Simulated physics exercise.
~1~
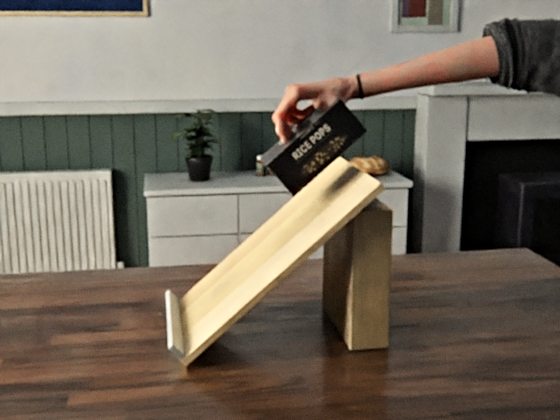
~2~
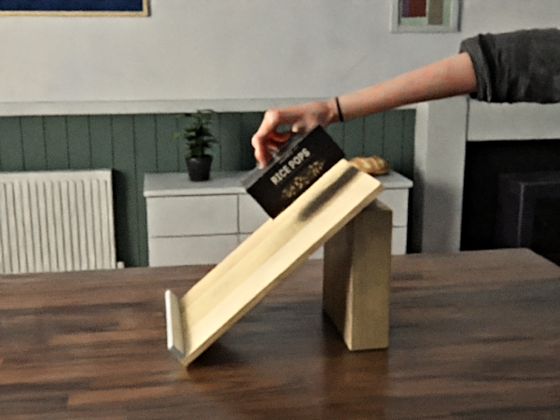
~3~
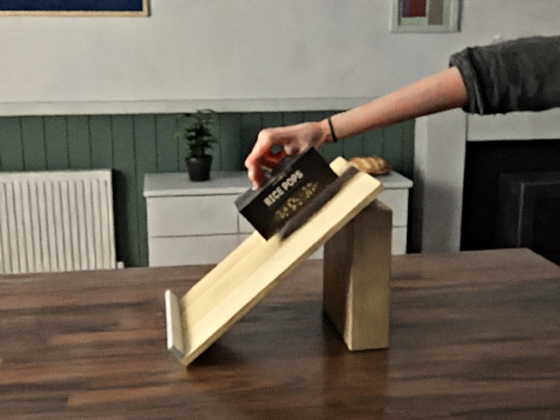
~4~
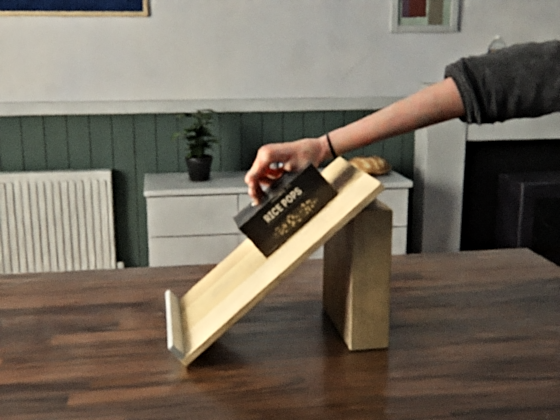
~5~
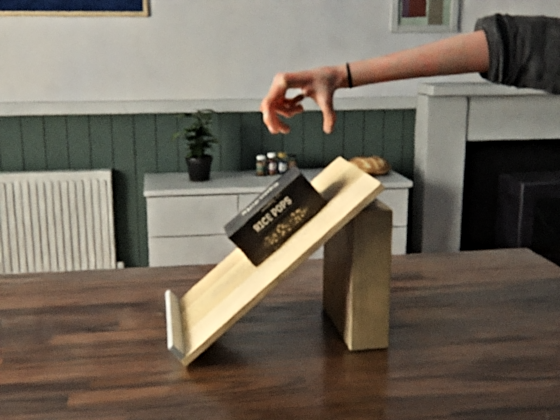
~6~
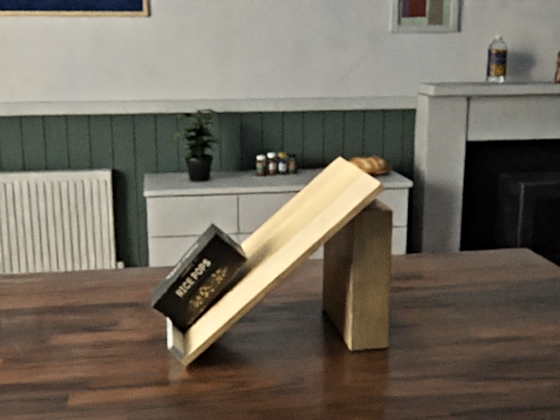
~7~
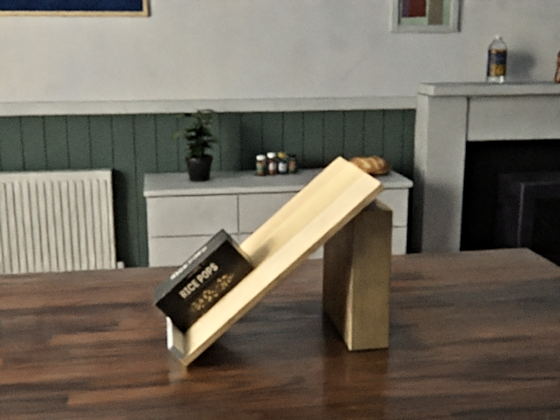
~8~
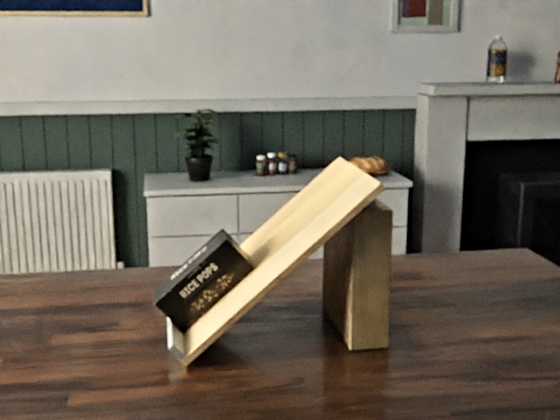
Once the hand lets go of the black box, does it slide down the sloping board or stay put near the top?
The black box slides down the board and ends up resting against the raised lip at the lower left end.
